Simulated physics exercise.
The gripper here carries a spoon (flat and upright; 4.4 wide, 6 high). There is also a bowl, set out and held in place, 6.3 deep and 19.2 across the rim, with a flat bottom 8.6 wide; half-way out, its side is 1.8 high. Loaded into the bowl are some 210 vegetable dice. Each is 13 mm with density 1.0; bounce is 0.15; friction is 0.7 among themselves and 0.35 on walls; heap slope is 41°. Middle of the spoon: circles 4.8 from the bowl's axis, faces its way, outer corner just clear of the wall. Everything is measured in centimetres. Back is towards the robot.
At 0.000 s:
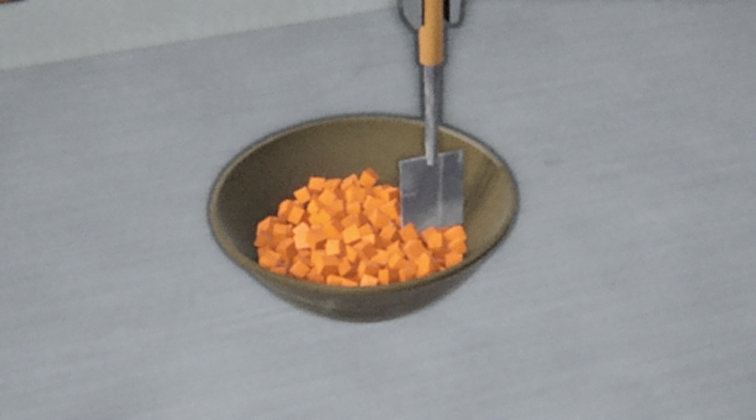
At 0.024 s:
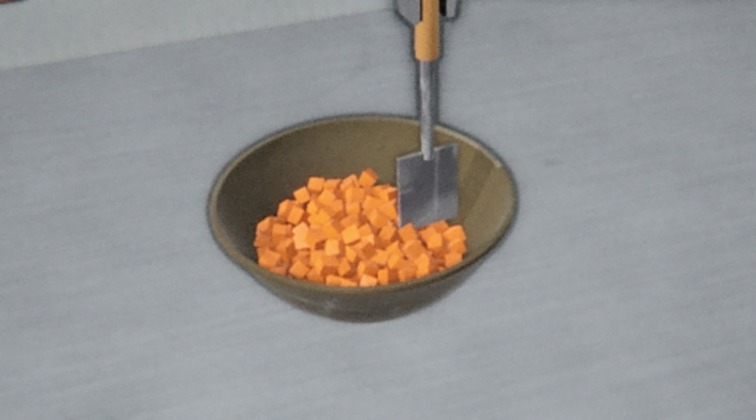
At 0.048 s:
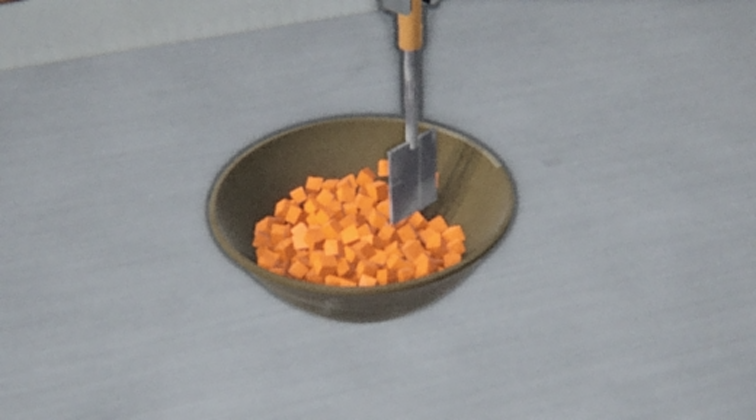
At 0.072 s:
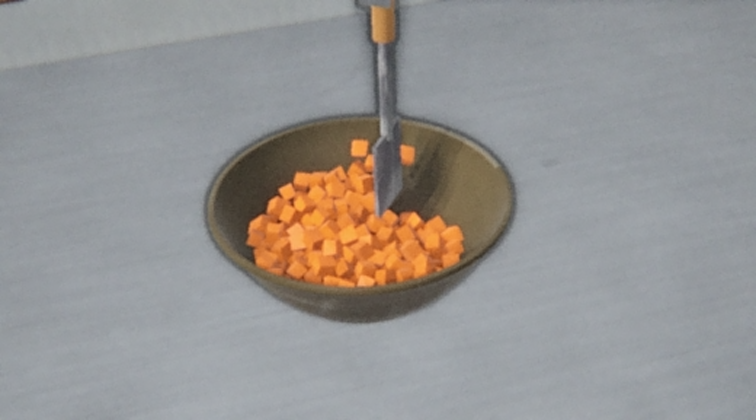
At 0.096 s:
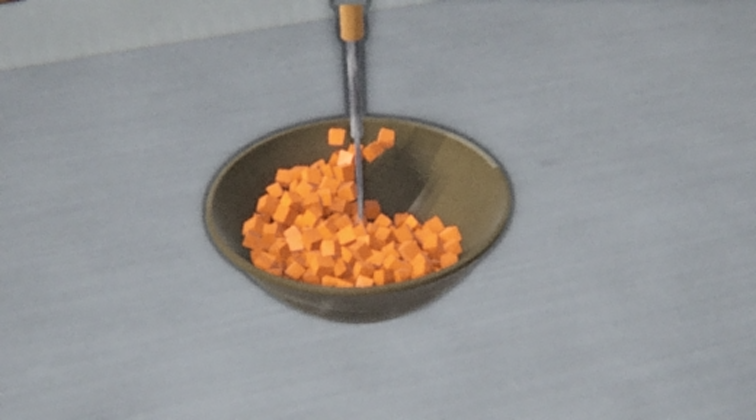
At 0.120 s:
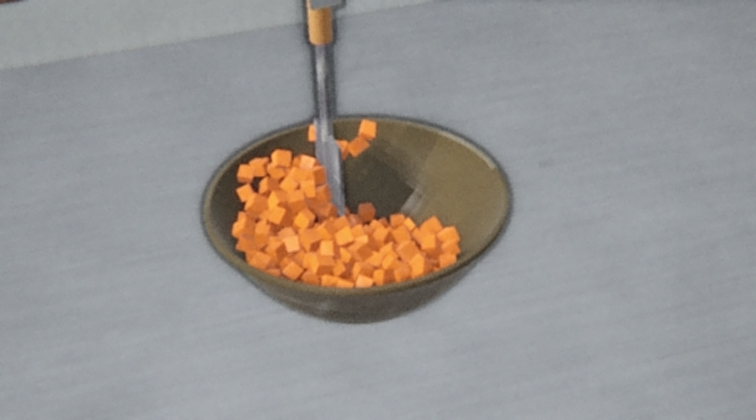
The video shows a gripper holding a flat metal spatula-like tool in a brown bowl of small orange cubes; the tool turns edge-on as it sweeps leftward, pushing cubes toward the back and left side of the bowl.
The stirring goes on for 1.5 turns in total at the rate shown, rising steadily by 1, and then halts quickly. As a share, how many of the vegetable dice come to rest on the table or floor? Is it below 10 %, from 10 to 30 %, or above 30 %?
Above 30 %.
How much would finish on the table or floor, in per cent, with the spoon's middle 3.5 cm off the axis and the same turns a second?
It would be close to 30 per cent then.
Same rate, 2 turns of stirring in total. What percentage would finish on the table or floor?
Estimate: About 45 percent.
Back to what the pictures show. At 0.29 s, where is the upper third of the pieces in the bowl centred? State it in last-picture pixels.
(422, 253), roughly.
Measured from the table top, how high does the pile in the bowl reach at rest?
5.0 cm, roughly.
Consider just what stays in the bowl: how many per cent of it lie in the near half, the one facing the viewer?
Roughly 55 percent of it.
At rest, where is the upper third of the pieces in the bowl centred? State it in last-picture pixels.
About (323, 282).
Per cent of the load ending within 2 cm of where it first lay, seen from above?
That comes to some 5 per cent.
After 0.29 s, 266° round, highest piece 10 above the table; 178 in the bowl, 2 on the table or floor, 30 in flight or on the tool.
After 0.47 s, 76° round, highest piece 9 above the table; 139 in the bowl, 50 on the table or floor, 21 in flight or on the tool.
After 0.76 s, 180° round, highest piece 6 above the table; 114 in the bowl, 95 on the table or floor, 1 in flight or on the tool.
After 1.46 s, 180° round, highest piece 5 above the table; 114 in the bowl, 96 on the table or floor.
In the end, 114 in the bowl, 96 on the table or floor. That is 46 % on the table or floor.
